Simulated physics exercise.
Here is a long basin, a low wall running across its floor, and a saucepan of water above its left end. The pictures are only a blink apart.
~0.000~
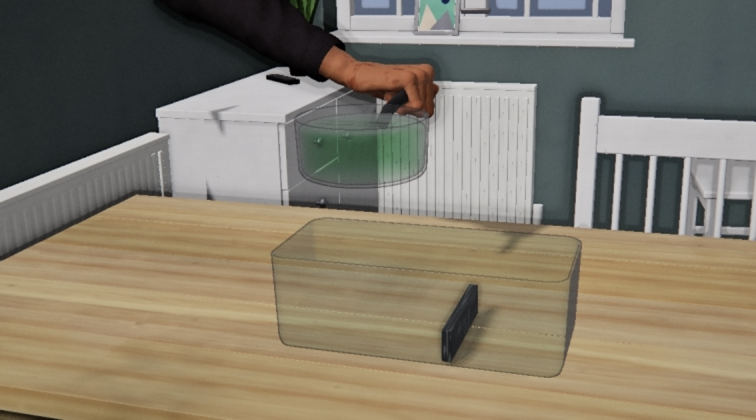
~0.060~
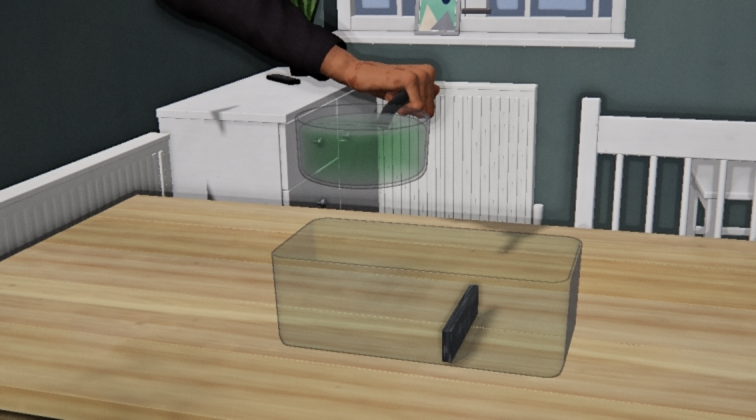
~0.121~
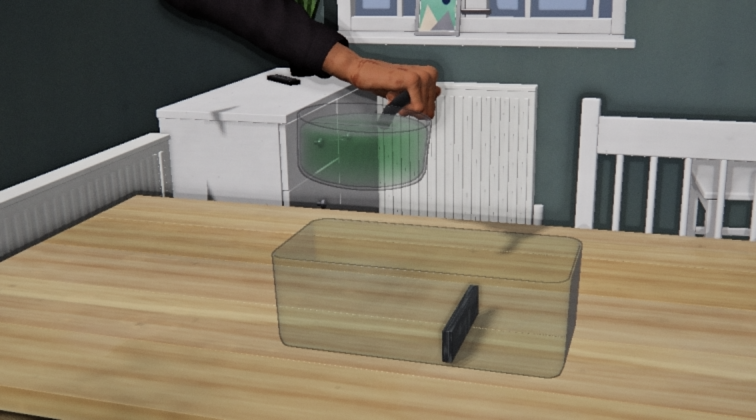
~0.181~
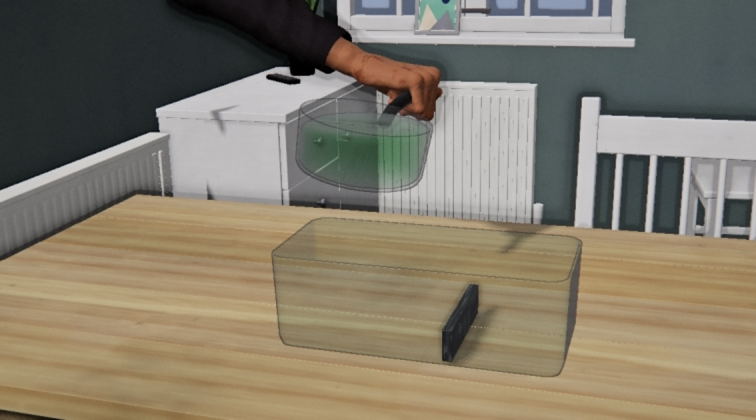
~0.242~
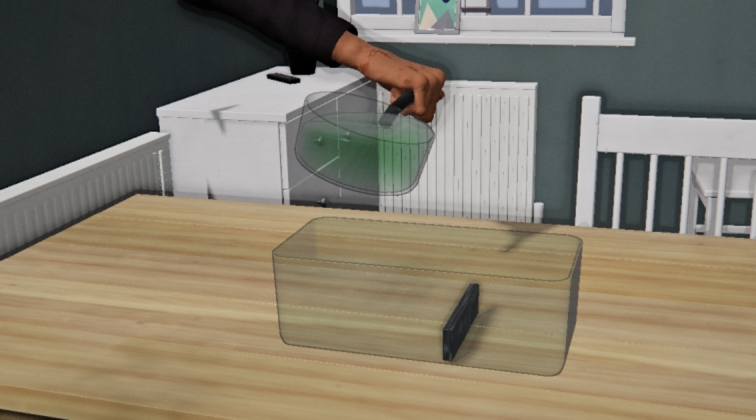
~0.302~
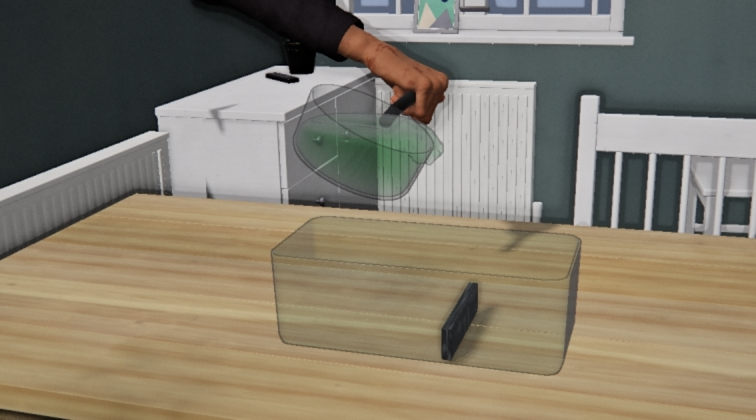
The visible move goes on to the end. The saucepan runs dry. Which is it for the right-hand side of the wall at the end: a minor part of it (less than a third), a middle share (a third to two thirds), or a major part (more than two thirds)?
The share right of the wall does reach a third but does not go past two thirds.
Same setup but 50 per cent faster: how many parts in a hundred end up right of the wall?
Around 45 in a hundred.
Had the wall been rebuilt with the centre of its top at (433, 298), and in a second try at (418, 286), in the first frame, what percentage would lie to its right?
The first gives 85 %, the second 95 %.
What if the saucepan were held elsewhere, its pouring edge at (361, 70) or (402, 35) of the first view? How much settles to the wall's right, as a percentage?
First try: About 10 %; second try: About 55 %.
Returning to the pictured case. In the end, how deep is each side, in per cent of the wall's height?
Left part: 30 per cent; right part: 80.
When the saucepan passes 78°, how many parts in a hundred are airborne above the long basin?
Around 35 in a hundred.
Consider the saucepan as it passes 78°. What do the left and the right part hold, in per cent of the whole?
Left: 5 %. Right: 30 %.
Then, 0.61 s in, the tilt is 78° and 30 per cent is still to pour, 3 is left of the wall and 32 right of it.
Then, 0.84 s in, the tilt is 94° and 8 per cent is still to pour, 23 is left of the wall and 63 right of it.
Then, 1.08 s in, the tilt is 94° and 2 per cent is still to pour, 34 is left of the wall and 62 right of it.
Then, 1.34 s in, the tilt is 94° and 0 per cent is still to pour, 39 is left of the wall and 60 right of it.
Finally, 40 per cent lies left of the wall, 60 right of it and 1 outside.
